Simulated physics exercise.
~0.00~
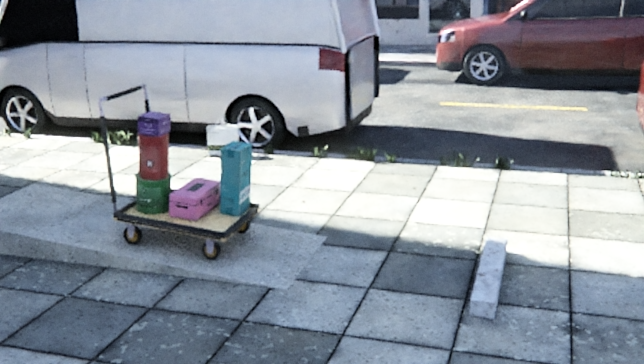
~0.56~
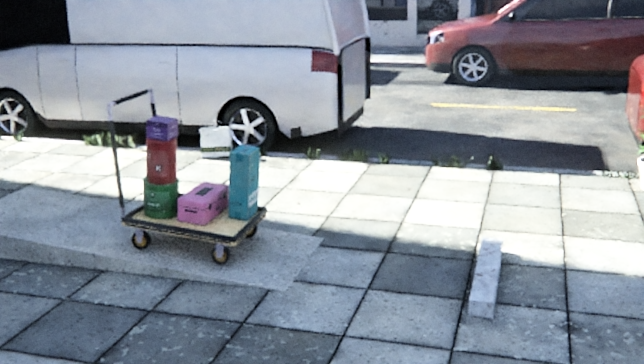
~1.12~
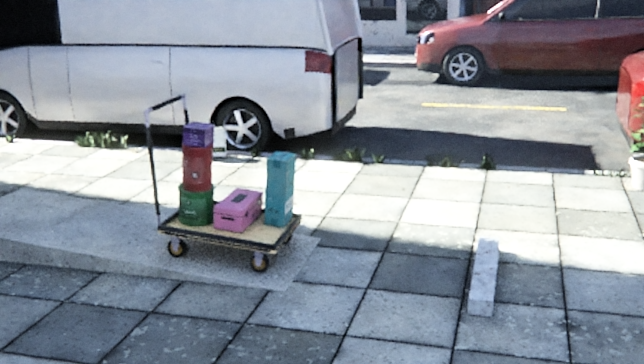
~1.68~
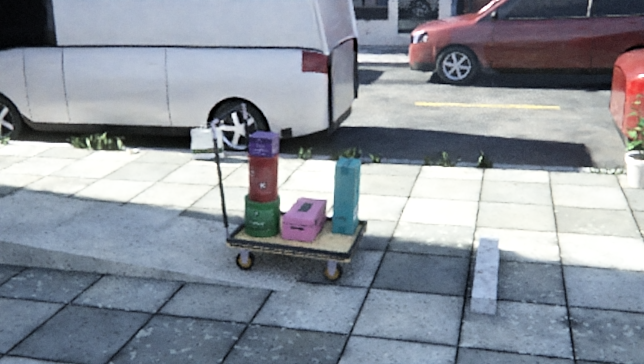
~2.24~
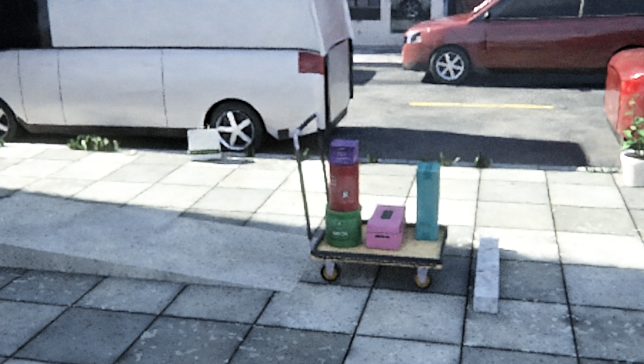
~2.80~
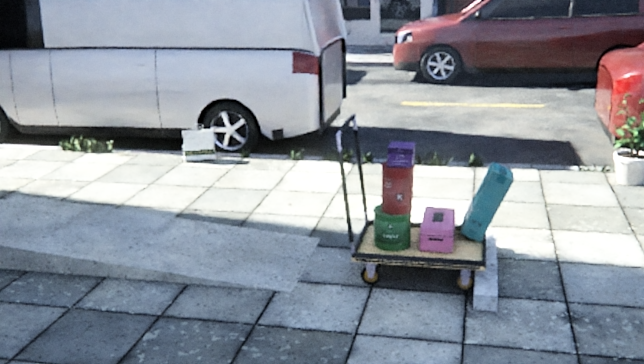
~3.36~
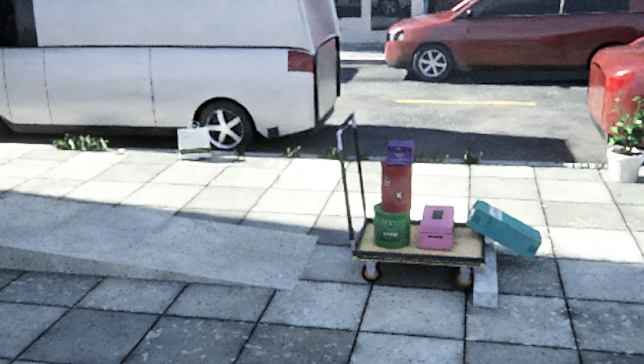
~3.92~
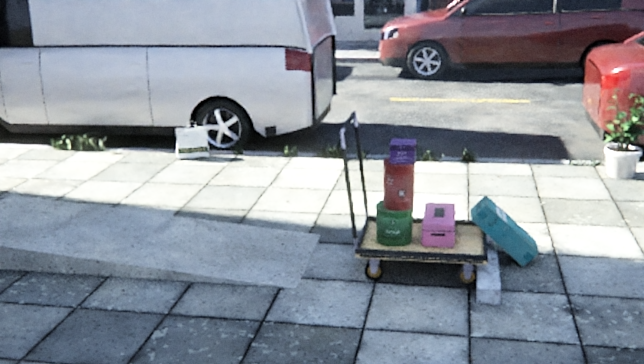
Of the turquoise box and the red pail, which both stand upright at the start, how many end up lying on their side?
One of them does. The turquoise box ends up toppled over beyond the front of the trolley, while the red pail stays upright.
